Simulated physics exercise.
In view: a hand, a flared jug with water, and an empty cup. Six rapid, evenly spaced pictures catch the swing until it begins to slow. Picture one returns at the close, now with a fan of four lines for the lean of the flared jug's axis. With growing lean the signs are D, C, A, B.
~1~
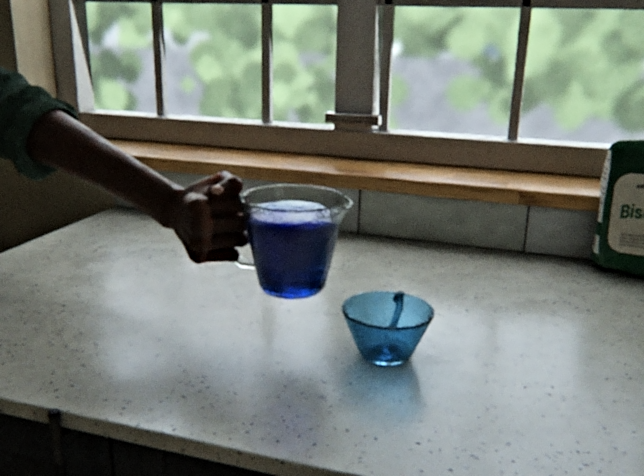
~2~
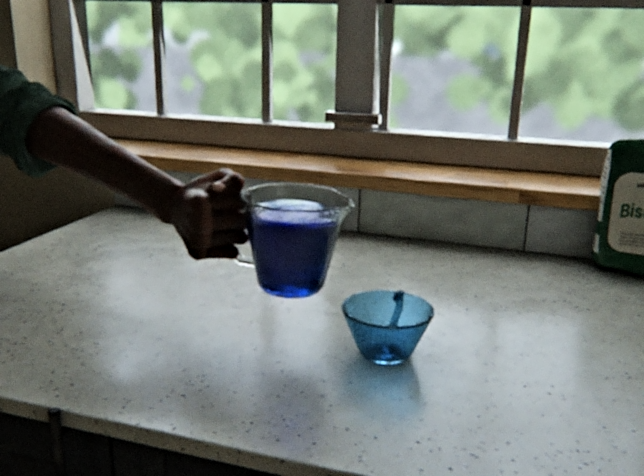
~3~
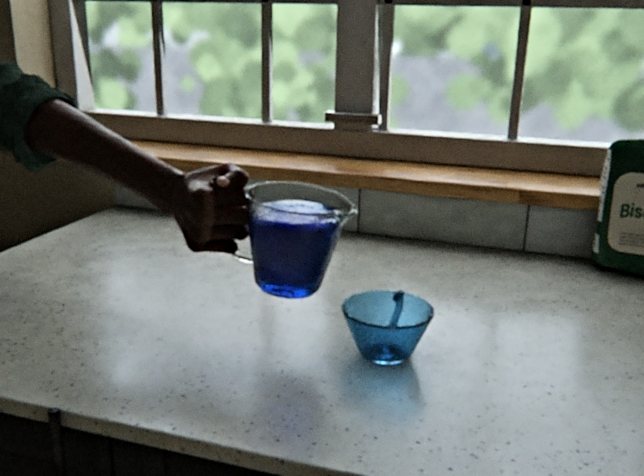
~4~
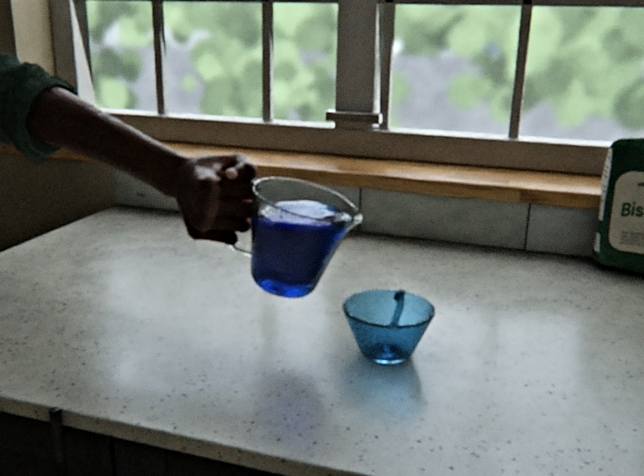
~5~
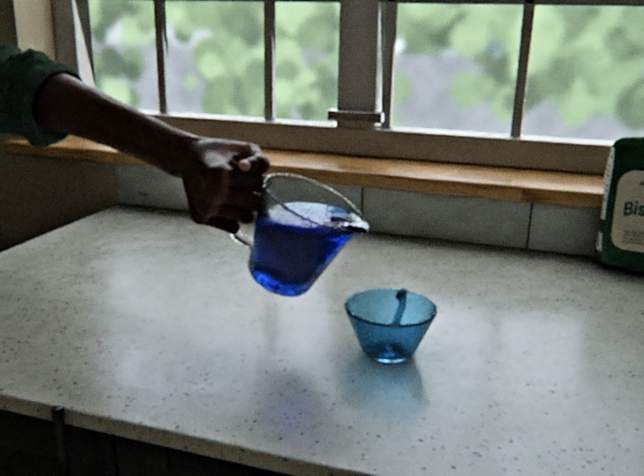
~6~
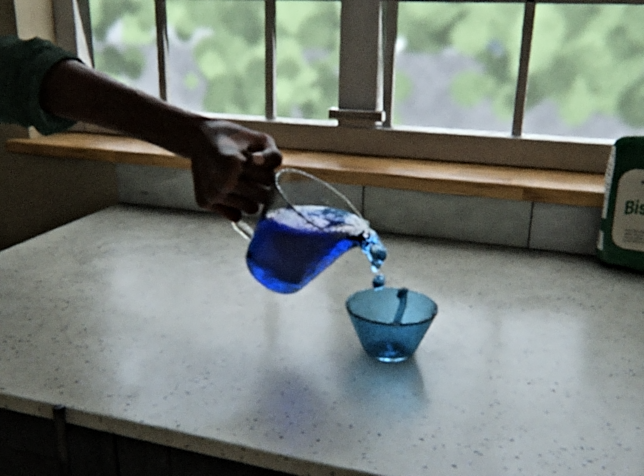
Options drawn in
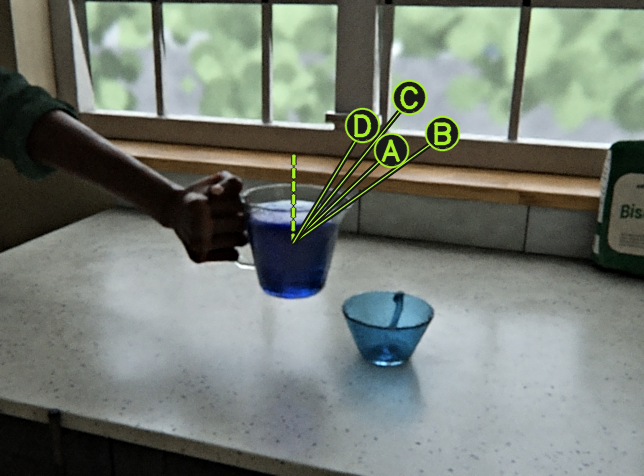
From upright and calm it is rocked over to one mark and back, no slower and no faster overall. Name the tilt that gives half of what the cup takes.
I would pick line C.
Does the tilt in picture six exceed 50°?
No, it does not.
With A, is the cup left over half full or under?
Over.
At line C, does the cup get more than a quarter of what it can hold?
Yes, clearly.
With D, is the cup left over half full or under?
Under half.
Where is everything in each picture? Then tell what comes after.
Upright, lip at (350, 206); rim of the cup round (388, 308); nothing has left yet.
Upright, lip at (351, 207); nothing has left yet.
Tipped about 7°, lip at (354, 212); nothing has left yet.
Tipped about 14°, lip at (359, 221); nothing has left yet.
Tipped about 23°, lip at (365, 231); water is over the lip, down to (365, 231).
Tipped about 33°, lip at (367, 242); water is over the lip, down to (381, 286).
On the marked copy, A at (379, 161); B at (429, 144); C at (399, 111); D at (355, 141).
With A, the cup ends with about 71 % of what it can hold.
With B, the cup ends with about 91 % of what it can hold; 4 % of the water is spilt.
With C, the cup ends with about 48 % of what it can hold.
With D, the cup ends with about 26 % of what it can hold.
